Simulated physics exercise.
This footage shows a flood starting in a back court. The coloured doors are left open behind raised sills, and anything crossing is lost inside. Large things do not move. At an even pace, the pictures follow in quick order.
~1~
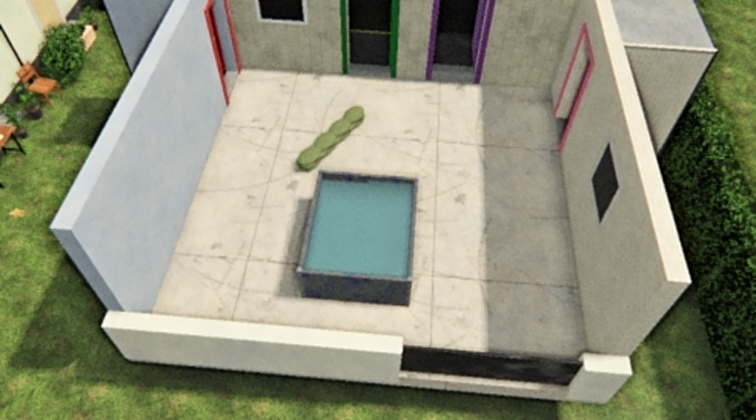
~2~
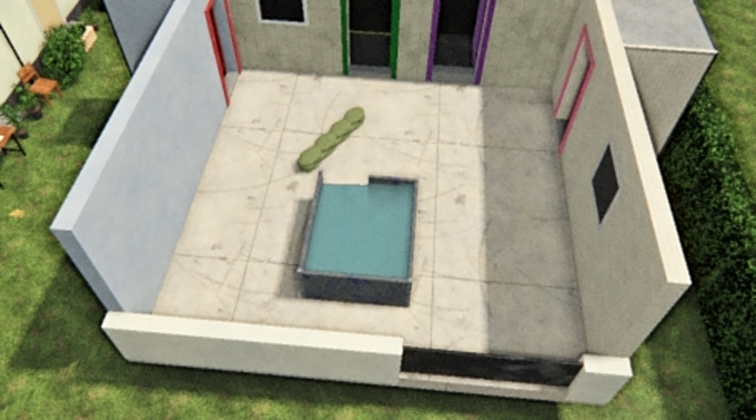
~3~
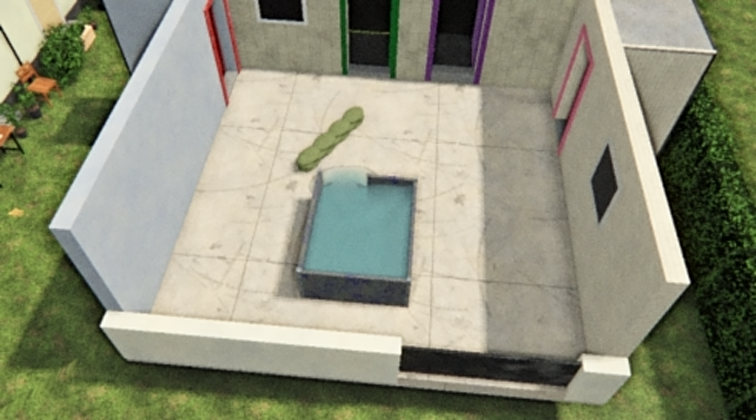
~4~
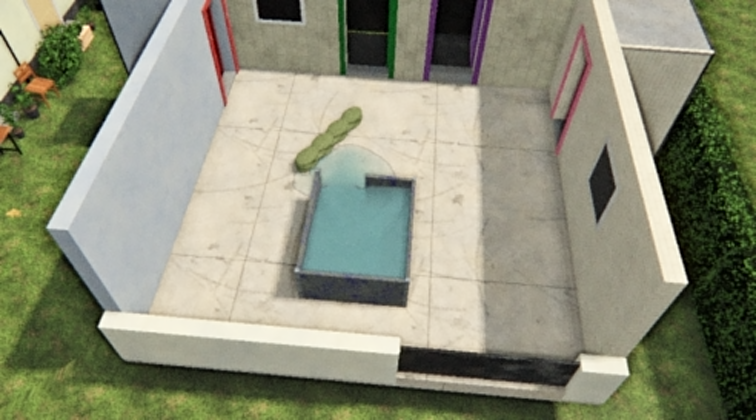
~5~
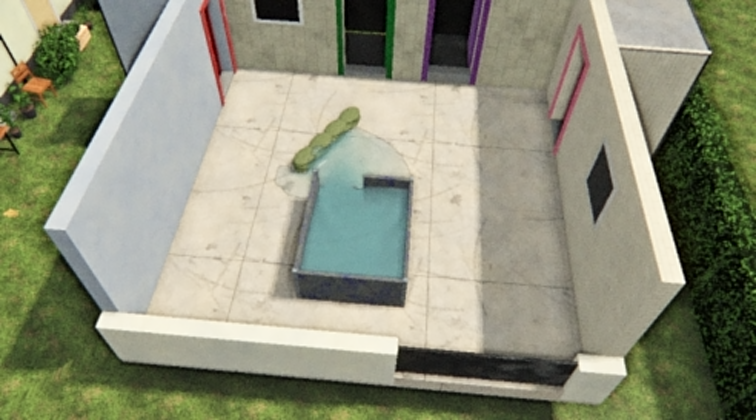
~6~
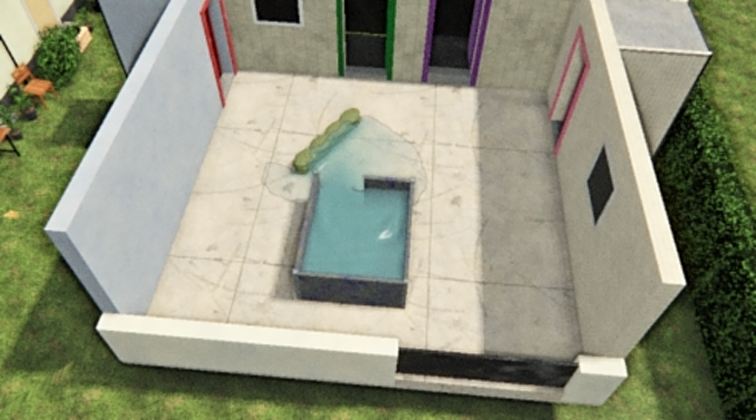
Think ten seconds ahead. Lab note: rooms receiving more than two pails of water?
At the end, the green door never tops two buckets; the red door never tops two buckets; the pink door tops two buckets; the purple door never tops two buckets.
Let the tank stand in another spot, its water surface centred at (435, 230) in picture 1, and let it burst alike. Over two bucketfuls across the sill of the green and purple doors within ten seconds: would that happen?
Looking at it, the green door breaks the limit and the purple door comes in under.
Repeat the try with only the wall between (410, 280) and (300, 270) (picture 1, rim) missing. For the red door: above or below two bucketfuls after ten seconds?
Honestly, the red door comes in lower.
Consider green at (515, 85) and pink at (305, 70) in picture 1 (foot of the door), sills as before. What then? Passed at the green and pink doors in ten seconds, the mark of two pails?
Looking at it, green tops the limit, and pink fails to reach the limit.
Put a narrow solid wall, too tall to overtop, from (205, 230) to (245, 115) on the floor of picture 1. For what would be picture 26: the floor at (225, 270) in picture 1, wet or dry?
Spot check: Submerged.
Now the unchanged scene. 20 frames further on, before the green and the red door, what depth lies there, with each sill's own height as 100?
90 and 10 %, in that order.
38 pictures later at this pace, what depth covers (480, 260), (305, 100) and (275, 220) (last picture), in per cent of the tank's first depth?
First spot roughly 2 %, second 2 %, third 2 %.
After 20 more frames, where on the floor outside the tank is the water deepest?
Roughly (537, 101).
A moment on, water covers 15 % of the floor; the green door not reached, the red door not reached, the pink door not reached, the purple door not reached.
Next, water covers 25 % of the floor; the green door wet at the sill, nothing in, the red door not reached, the pink door not reached, the purple door wet at the sill, nothing in.
Then, water covers 40 % of the floor; the green door under two buckets in, the red door not reached, the pink door under two buckets in, the purple door wet at the sill, nothing in.
Later, water covers 70 % of the floor; the green door under two buckets in, the red door wet at the sill, nothing in, the pink door far over two buckets in, the purple door wet at the sill, nothing in.
In the end, water covers 90 % of the floor; the green door under two buckets in, the red door wet at the sill, nothing in, the pink door far over two buckets in, the purple door wet at the sill, nothing in.
